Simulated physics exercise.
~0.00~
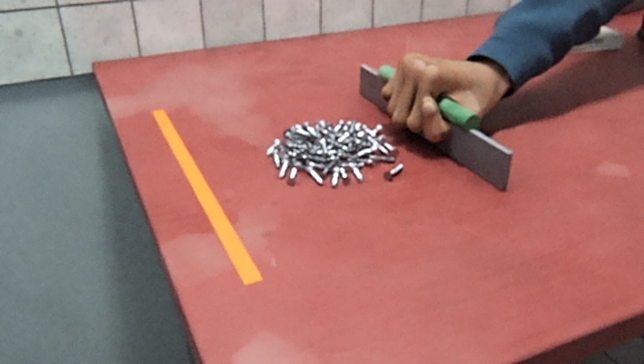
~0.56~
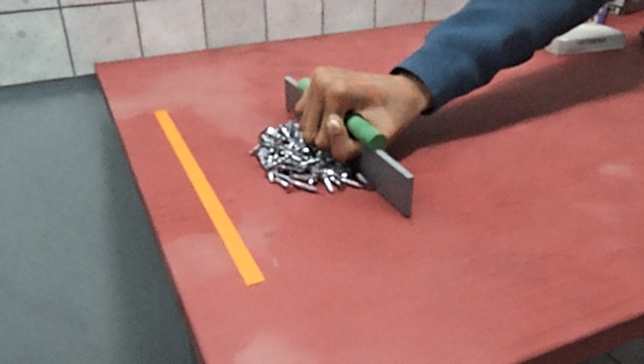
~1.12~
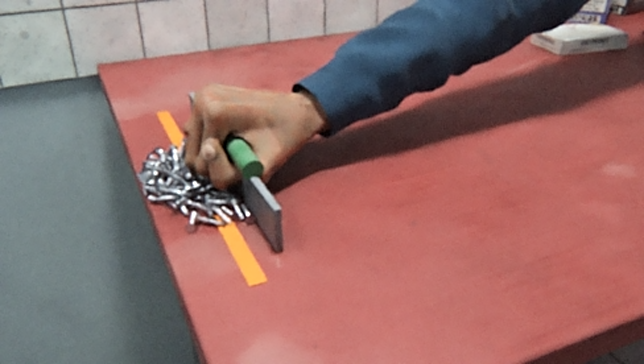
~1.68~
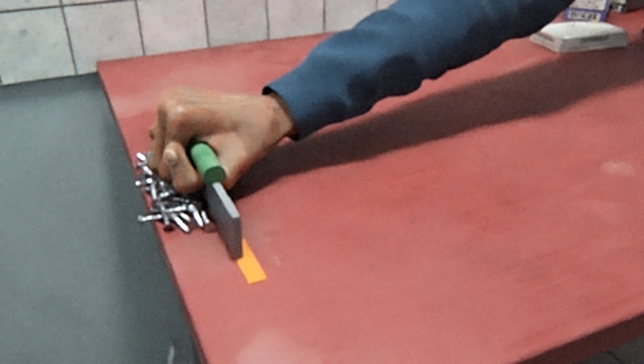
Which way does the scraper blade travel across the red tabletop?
The blade travels to the left, pushing the heap of metal pieces ahead of it toward the table's edge.
